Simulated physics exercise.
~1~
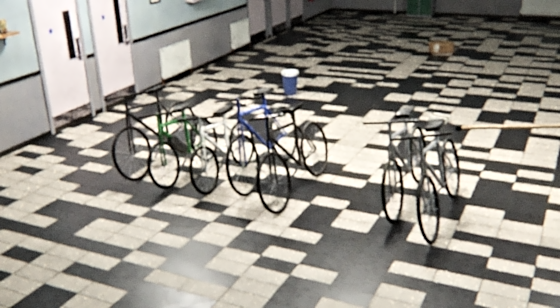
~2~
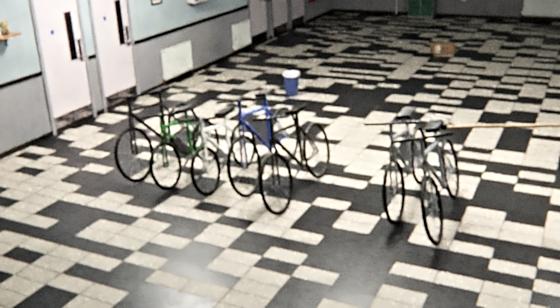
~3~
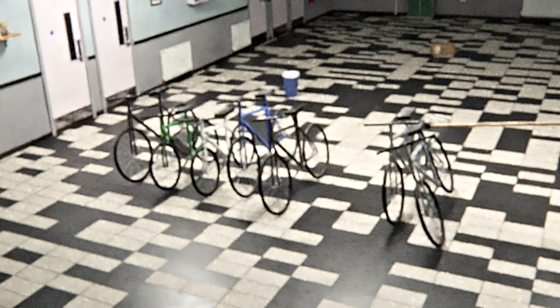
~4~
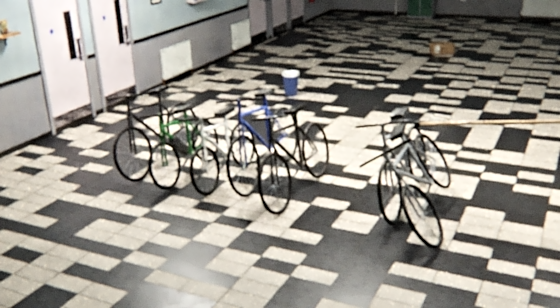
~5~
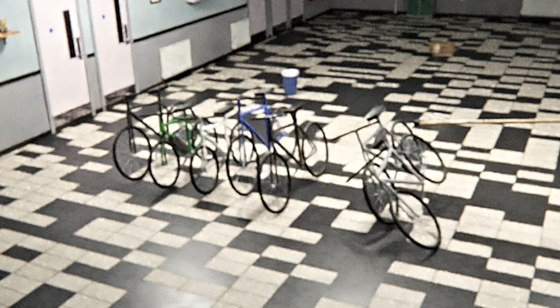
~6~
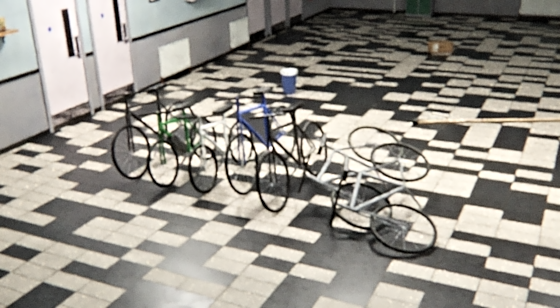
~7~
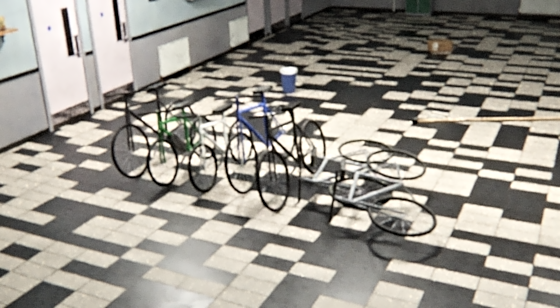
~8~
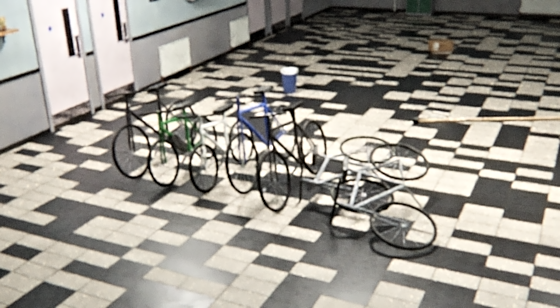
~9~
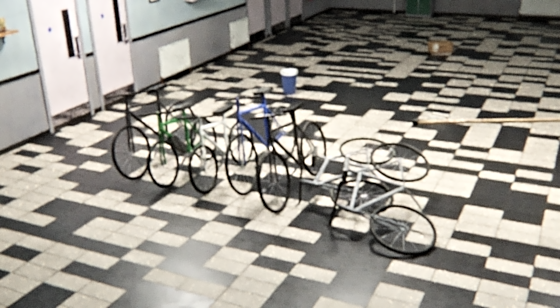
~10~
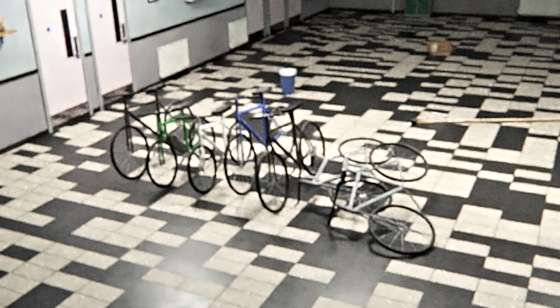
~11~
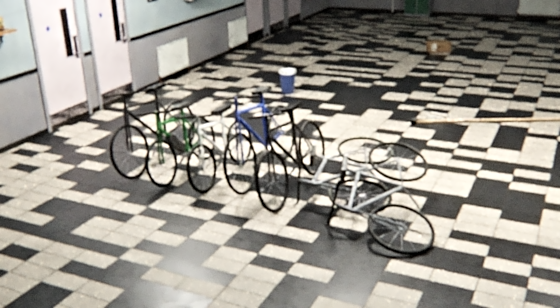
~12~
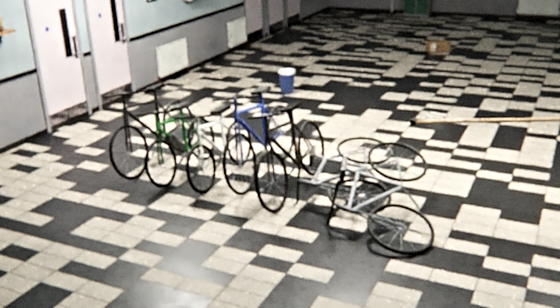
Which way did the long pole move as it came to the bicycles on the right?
The pole moved to the left, coming in from the right side of the hallway.
